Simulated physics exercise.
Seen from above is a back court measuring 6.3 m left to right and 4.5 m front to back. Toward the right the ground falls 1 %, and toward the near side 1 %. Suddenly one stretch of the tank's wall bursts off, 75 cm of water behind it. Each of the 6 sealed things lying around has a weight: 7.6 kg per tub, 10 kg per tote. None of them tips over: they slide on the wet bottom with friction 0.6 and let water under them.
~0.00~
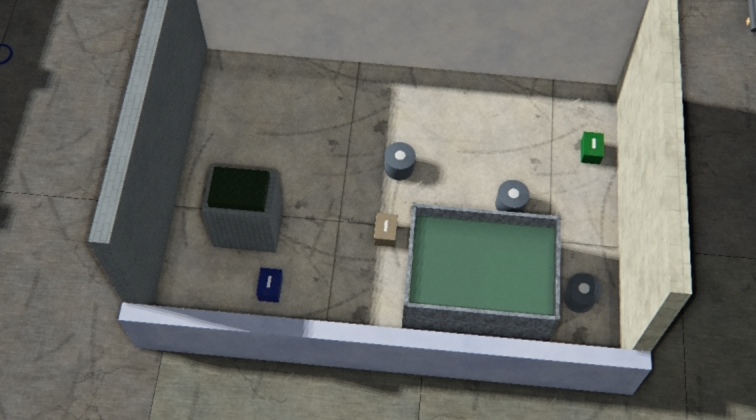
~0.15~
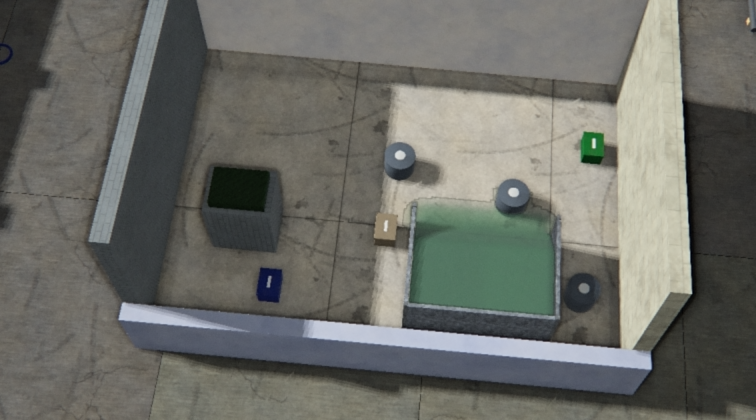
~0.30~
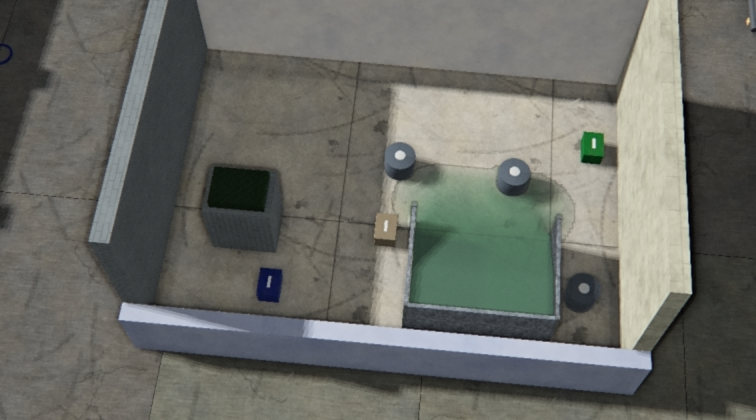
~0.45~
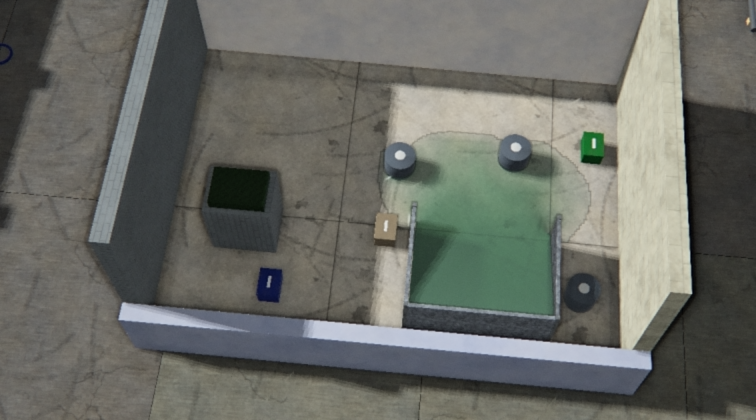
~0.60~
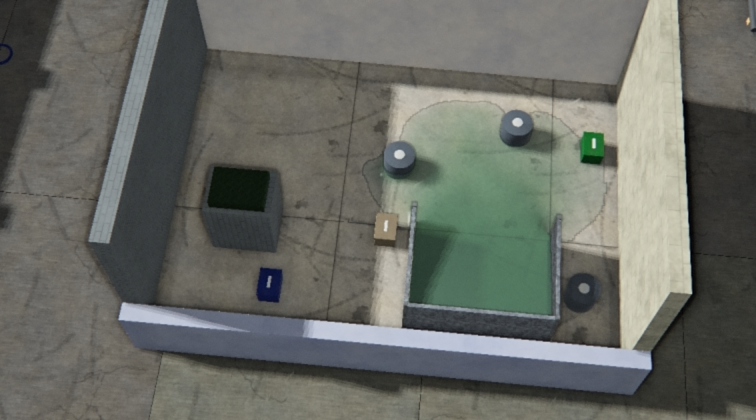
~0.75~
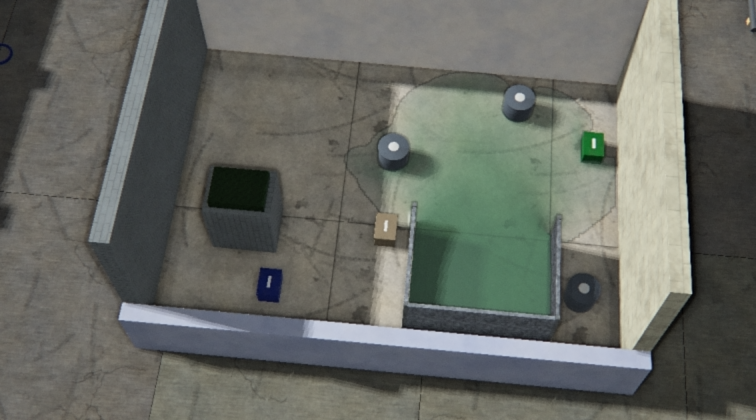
Green water pours from the far side of a grey-walled tank after that wall vanishes, spreading across the pale floor of a walled court seen from above by a still camera. Three grey round drums stand around the tank, with a tan box beside it, a green tote at right, and a blue tote and dark-topped block at left. The water pushes one drum toward the back wall, then another shifts slightly left.
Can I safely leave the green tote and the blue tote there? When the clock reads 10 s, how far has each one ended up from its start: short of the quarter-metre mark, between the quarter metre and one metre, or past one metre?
Green tote: Past one metre; blue tote: Between a quarter metre and one metre.
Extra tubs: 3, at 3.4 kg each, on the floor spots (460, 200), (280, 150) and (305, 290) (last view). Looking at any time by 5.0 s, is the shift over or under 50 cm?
Listed order gives above the limit, above the limit, within the limit.
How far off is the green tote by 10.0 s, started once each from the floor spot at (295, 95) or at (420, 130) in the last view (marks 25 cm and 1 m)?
In that order: It goes a long way; it goes a long way.
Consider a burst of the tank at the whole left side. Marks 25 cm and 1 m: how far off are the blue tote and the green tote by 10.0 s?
The blue tote is swept away, the green tote is swept away.
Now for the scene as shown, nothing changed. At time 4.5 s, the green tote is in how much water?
Somewhere close to 11 cm.
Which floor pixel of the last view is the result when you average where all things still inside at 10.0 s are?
Around (426, 276).
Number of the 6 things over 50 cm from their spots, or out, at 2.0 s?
My count gives 3.
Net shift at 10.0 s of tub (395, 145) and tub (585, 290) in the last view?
In that order: 350 cm, 50 cm.
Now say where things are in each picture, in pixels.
In the first frame, the green tote at (594, 144) rests on the ground; the blue tote at (269, 282) rests on the ground; water covers 2.7 m2; 0 of 6 have shifted.
In the second frame, the green tote at (594, 144), on the bottom; the blue tote at (269, 282), on the bottom; water covers 3.7 m2; 0 of 6 have shifted.
In the third frame, the green tote at (594, 144) rests on the ground; the blue tote at (269, 282), on the bottom; water covers 5.2 m2; 1 of 6 have shifted.
In the fourth frame, the green tote at (594, 144), on the bottom; the blue tote at (269, 282), on the bottom; water covers 6.9 m2; 1 of 6 have shifted.
In the fifth frame, the green tote at (594, 144), on the bottom; the blue tote at (269, 282) rests on the ground; water covers 8.8 m2; 1 of 6 have shifted.
In the sixth frame, the green tote at (594, 144) rests on the ground; the blue tote at (269, 282), on the bottom; 10.9 m2 under water; 2 of 6 have shifted.
After 2.0 s the green tote is near (610, 86), 0.8 m from its start, afloat; the blue tote is near (269, 282), 0.0 m from its start, aground; 3 afloat.
After 4.5 s the green tote is near (607, 274), 2.1 m from its start, afloat; the blue tote is near (269, 282), 0.0 m from its start, aground; 4 afloat.
After 7.0 s the green tote is near (602, 336), 3.0 m from its start, afloat; the blue tote is near (260, 275), 0.2 m from its start, afloat; 5 afloat.
After 10.0 s the green tote is near (593, 343), 3.1 m from its start, afloat; the blue tote is near (223, 261), 0.7 m from its start, aground; 5 afloat.
